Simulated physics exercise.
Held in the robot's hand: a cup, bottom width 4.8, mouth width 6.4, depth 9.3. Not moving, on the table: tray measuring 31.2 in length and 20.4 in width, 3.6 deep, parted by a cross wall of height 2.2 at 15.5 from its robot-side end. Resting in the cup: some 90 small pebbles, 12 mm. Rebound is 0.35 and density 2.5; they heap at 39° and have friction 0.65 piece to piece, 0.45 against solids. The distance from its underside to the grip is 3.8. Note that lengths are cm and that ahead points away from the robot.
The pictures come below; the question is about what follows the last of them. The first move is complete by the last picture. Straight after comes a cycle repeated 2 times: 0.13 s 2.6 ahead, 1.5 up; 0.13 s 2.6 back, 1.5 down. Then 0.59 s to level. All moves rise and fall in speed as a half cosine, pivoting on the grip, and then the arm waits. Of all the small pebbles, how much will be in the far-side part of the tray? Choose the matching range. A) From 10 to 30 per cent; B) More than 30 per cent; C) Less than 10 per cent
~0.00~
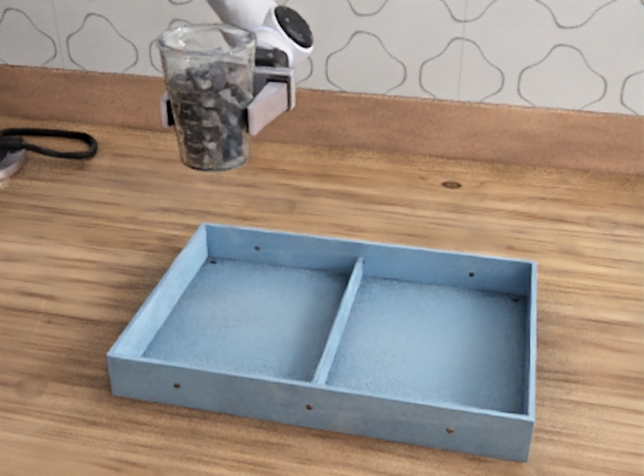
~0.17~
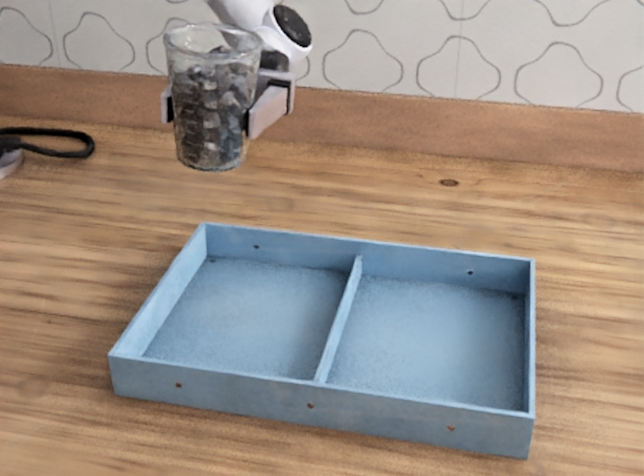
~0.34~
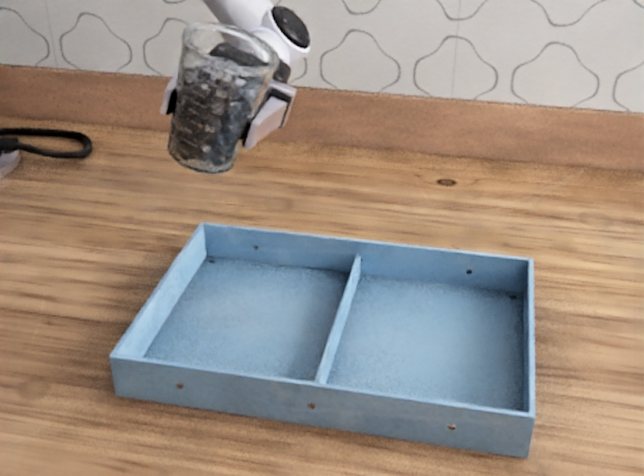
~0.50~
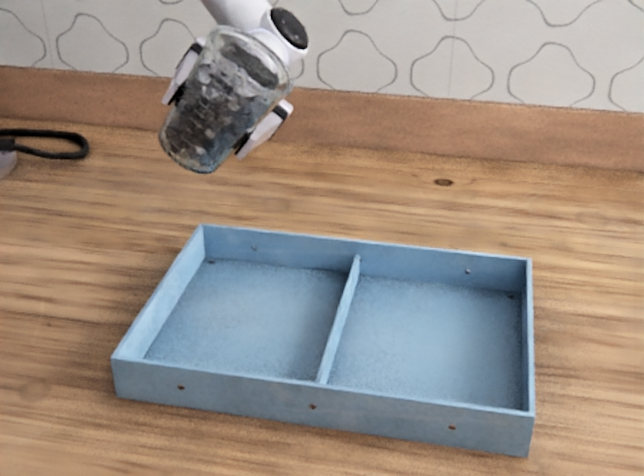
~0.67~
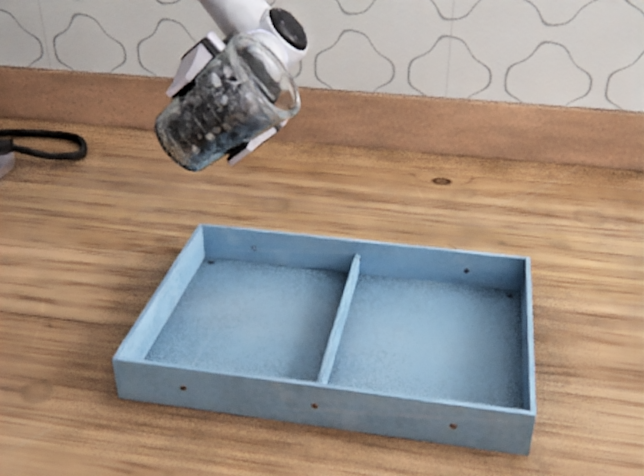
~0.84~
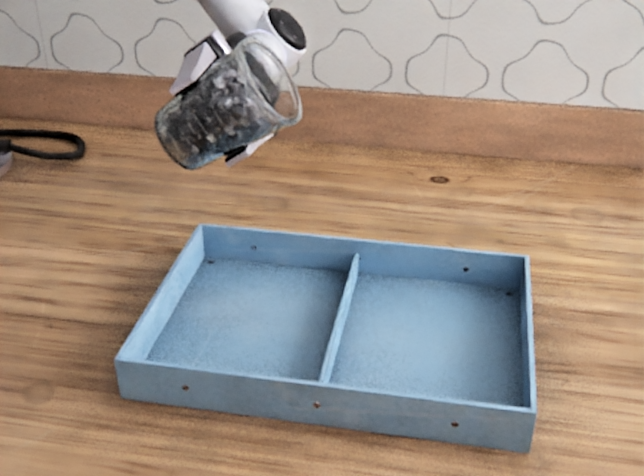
Option C: Less than 10 per cent.
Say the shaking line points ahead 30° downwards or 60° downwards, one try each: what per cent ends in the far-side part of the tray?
Roughly 0 per cent, then 0 per cent.
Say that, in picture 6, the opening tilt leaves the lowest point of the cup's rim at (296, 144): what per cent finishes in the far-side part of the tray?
Around 15 per cent of it.
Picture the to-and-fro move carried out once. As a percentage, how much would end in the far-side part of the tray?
Then roughly 0 percent.
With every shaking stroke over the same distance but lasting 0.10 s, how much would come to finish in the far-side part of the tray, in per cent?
I'd expect close to 10 per cent then.
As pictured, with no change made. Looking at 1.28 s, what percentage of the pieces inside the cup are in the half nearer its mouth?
I'd say close to 45 per cent.
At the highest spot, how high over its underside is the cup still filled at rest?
Height at rest: About 9.5 centimetres.
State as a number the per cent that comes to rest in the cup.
Something like 100 percent ends there.
After 1.28 s, tilted 55° forward, highest piece 24 above the table; 88 in the cup.
After 1.73 s, tilted 17° forward, highest piece 25 above the table; 88 in the cup.
After 2.15 s, level, highest piece 26 above the table; 88 in the cup.
After 3.20 s, level, highest piece 26 above the table; 88 in the cup.
In the end, 88 in the cup. That is 0 % in the far-side part of the tray.
